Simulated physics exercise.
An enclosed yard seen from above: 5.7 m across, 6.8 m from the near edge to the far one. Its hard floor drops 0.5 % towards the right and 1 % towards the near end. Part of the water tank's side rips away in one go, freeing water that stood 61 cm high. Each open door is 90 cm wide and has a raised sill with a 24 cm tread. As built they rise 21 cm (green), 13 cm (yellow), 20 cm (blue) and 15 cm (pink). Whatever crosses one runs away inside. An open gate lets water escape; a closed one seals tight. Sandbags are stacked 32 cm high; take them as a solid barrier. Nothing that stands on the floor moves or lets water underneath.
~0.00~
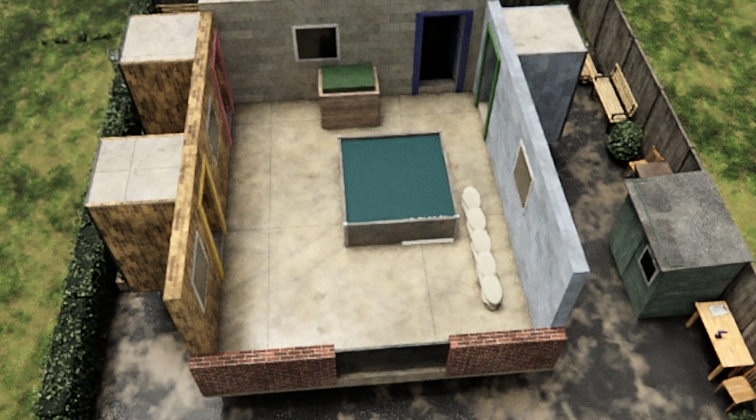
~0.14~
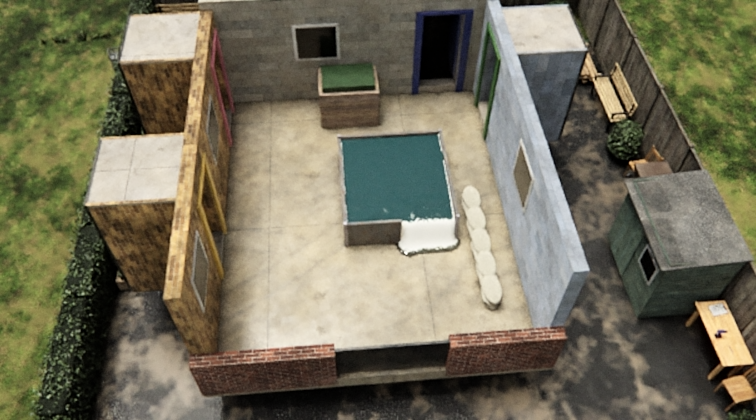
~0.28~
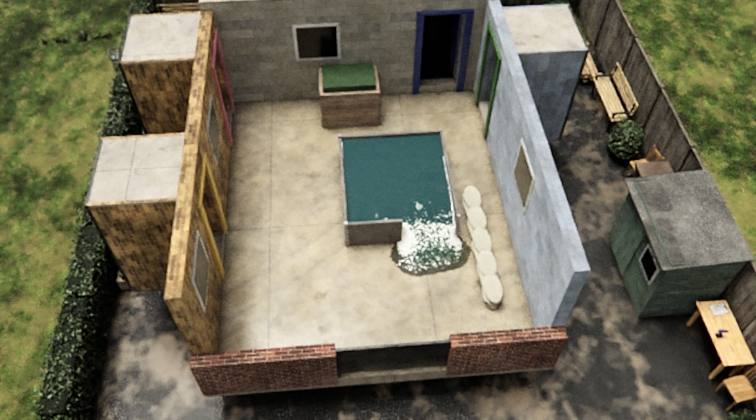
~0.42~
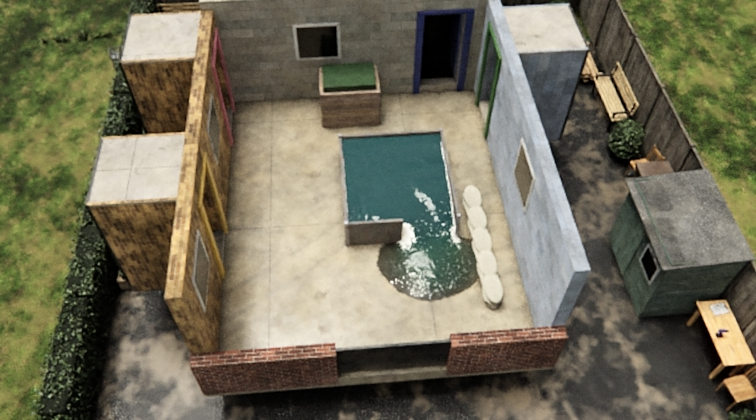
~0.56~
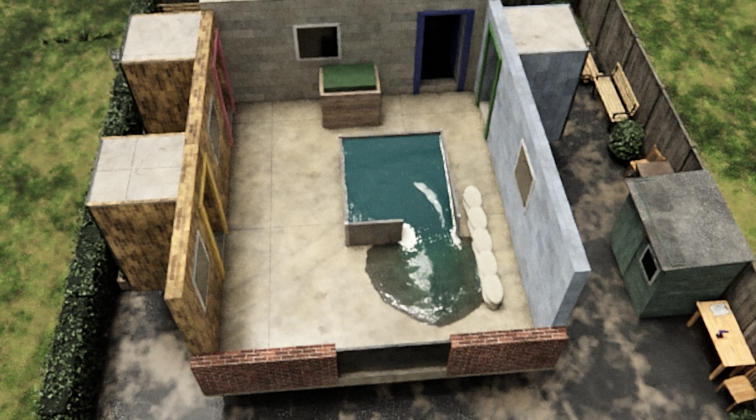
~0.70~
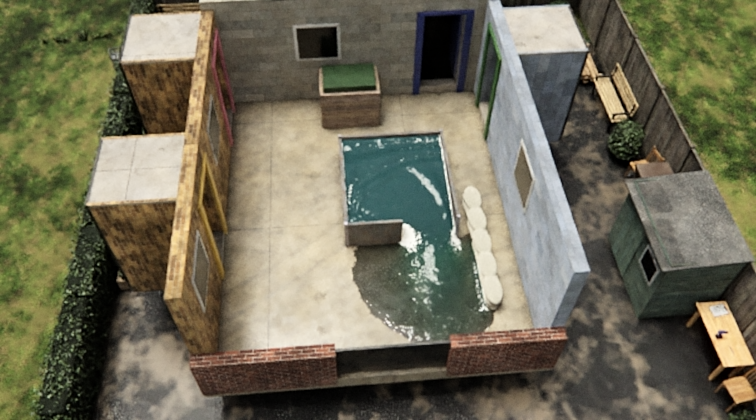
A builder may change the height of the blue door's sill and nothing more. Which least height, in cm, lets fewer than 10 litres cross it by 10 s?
Some 12.5 cm above the ground.
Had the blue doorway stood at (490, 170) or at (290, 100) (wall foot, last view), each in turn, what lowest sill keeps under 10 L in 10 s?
About 6.5 and 7.5 cm.
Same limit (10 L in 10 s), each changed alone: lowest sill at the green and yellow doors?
About 7.5 cm at green and 6.5 cm at yellow.
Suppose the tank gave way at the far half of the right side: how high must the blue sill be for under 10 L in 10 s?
Some 29 cm.
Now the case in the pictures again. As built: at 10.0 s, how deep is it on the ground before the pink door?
About 11.5 cm.
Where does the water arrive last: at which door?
Last comes the pink one.
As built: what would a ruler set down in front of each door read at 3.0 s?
In cm: Green 0, yellow 0, blue 0, pink 0.
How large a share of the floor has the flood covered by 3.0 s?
Near 35 per cent is wet.
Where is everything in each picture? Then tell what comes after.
The first picture shows the water tank at (396, 178) is whole and still, 61 cm deep; the blue door at (440, 59) is dry.
In the second picture, the gap is at (427, 231), the front 0.3 m out at (405, 252); the back of the water tank holds 61 cm.
In the third picture, water pours out at (428, 232) and has run 0.8 m, to (415, 272); about 10 cm deep outside, 61 cm at the back.
In the fourth picture, water pours out at (428, 232) and has run 1.3 m, to (421, 296); about 7 cm deep outside, 61 cm at the back.
In the fifth picture, the gap is at (428, 233), the front 1.8 m out at (432, 321); the back of the water tank holds 60 cm.
In the sixth picture, the gap is at (428, 233), the front 2.4 m out at a hidden place; the back of the water tank holds 57 cm; 4.3 m in a straight line remain to the blue door at (441, 59).
After 1.4 s water covers 20 % of the floor, deepest (42 cm) near (472, 346); it has not reached the blue door.
After 3.0 s water covers 35 % of the floor, deepest (41 cm) near (534, 351); it has not reached the blue door.
After 10.0 s water covers 95 % of the floor, deepest (14 cm) near (534, 351); 11 cm at the blue door, 0 litres in over its 20 cm sill.
At the blue door as built, the water arrived by 4.4 s and peaked near 16 cm at 5.2 s.
Run again over the same 10 s with other heights there, 29 litres in over 10 cm, 5 litres over 14 cm. The limit of 10 litres is kept from about 12.5 cm up.
